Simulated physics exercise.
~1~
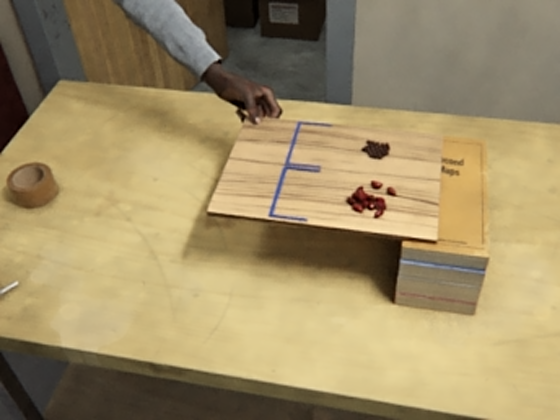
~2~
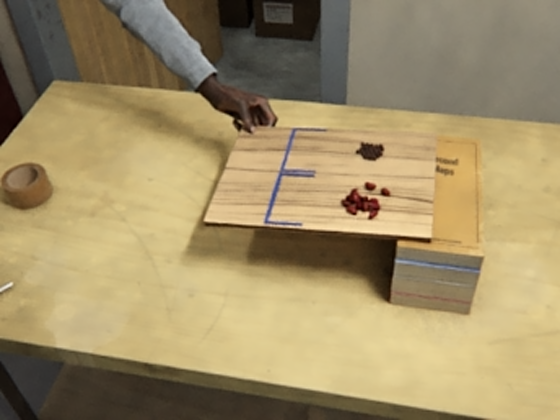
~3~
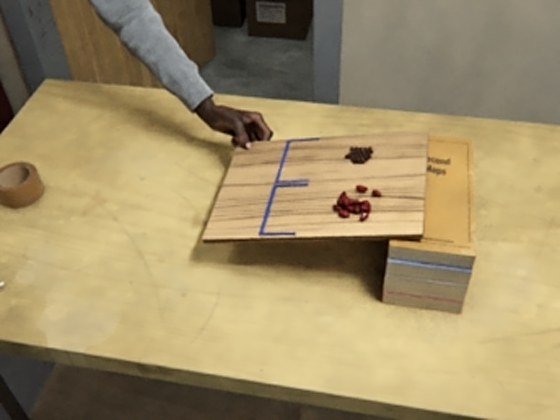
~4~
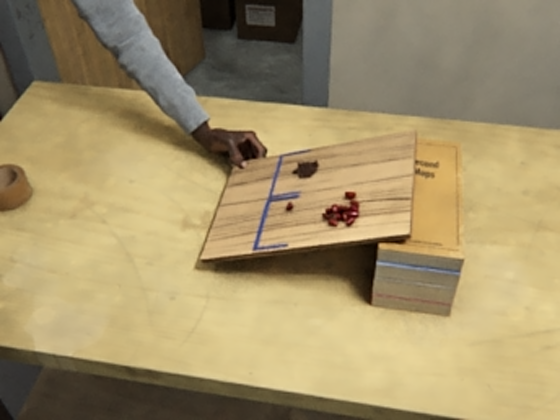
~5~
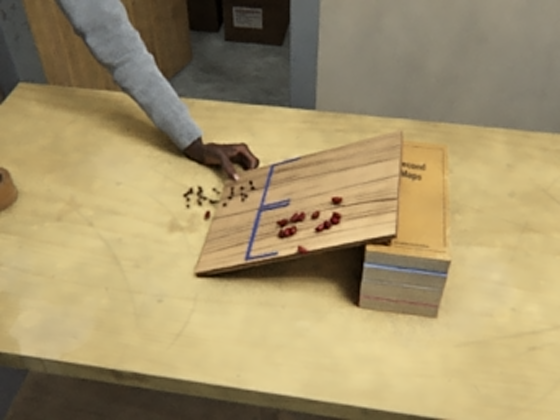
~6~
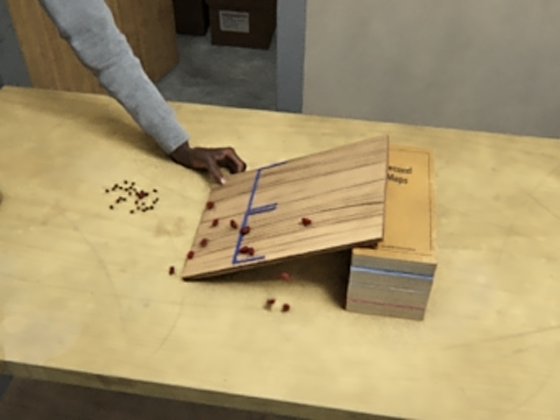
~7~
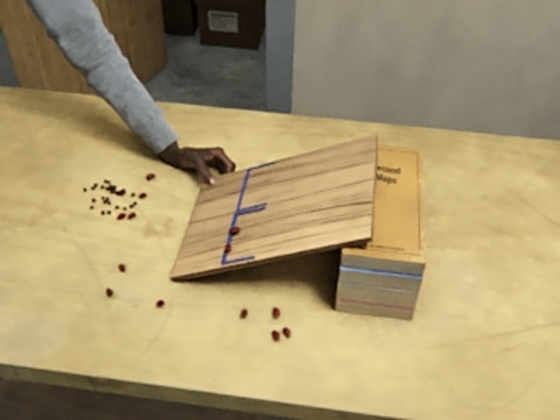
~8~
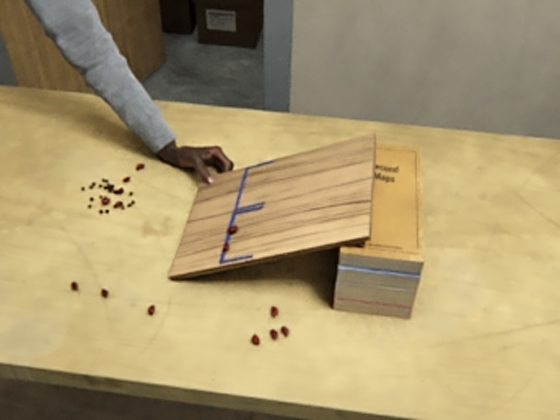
On a wooden table, a hand lowering a board's left end, dark bits then red pieces tumbling past blue strips, most scattering onto the tabletop.
